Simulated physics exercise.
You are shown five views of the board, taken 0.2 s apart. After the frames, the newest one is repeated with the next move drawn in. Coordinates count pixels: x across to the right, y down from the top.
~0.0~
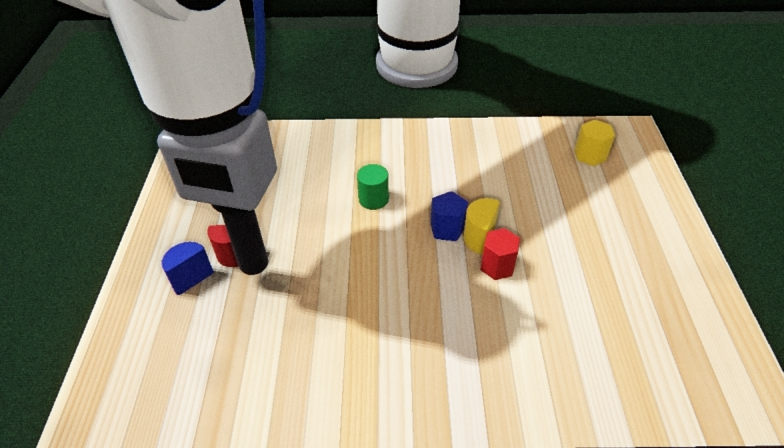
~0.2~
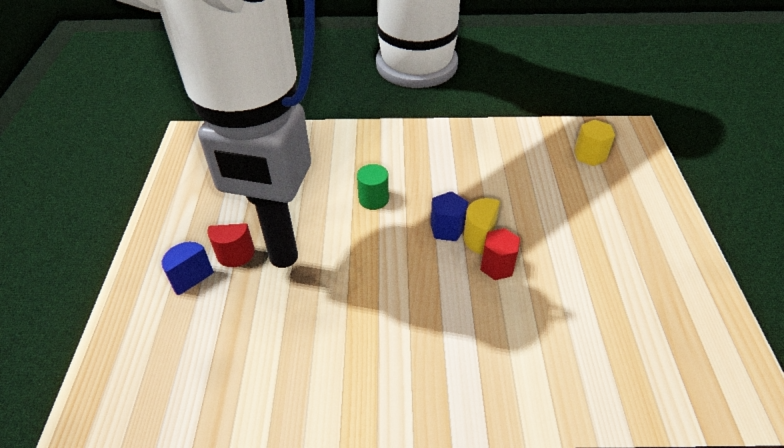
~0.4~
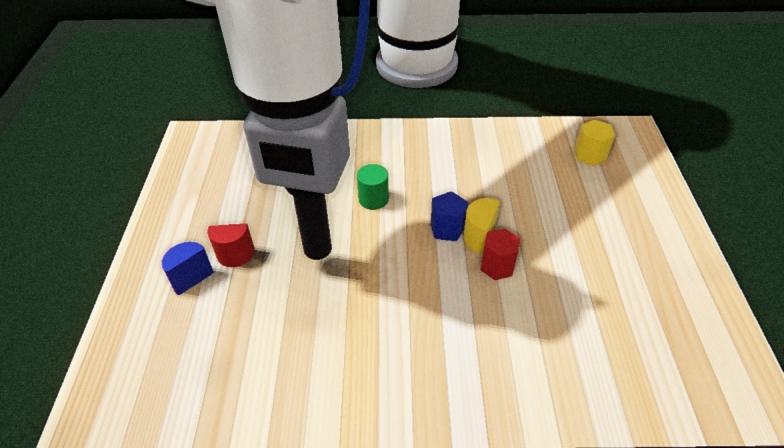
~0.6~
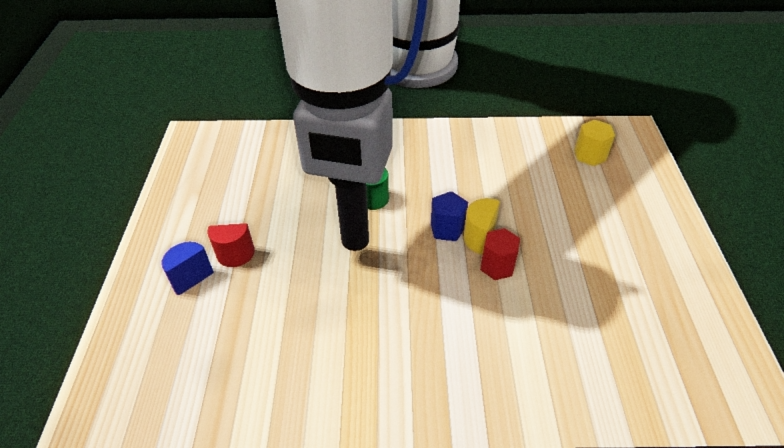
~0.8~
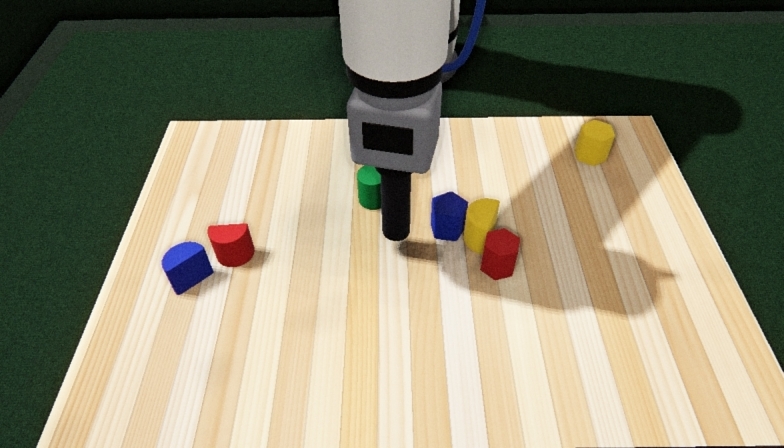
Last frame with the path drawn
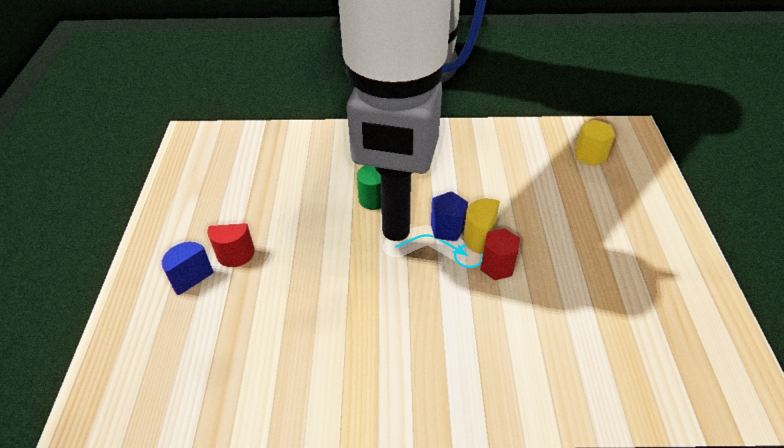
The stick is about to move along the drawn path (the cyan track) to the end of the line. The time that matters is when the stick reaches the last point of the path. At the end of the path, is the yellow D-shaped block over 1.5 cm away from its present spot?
Yes
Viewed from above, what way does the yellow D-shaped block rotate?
It twists with the clock when seen from above.
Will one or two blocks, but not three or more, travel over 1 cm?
Yes - that is the case.
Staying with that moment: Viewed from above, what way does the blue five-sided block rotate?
Top view: Counterclockwise.
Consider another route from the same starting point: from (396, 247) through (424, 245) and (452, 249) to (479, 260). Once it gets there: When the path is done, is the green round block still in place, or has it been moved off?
The green round block does not move.
The drawn path runs from (396, 247) via (420, 236) and (446, 243), ending at (469, 256).
What follows on the original path. Halfway along, stick (437, 222); blue five-sided block (462, 201), turned 20° anticlockwise; yellow D-shaped block (493, 211), turned 15° clockwise.
At the end, stick (471, 241); blue five-sided block (468, 202), turned 45° anticlockwise; yellow D-shaped block (503, 210), turned 30° clockwise; red six-sided block not moved.
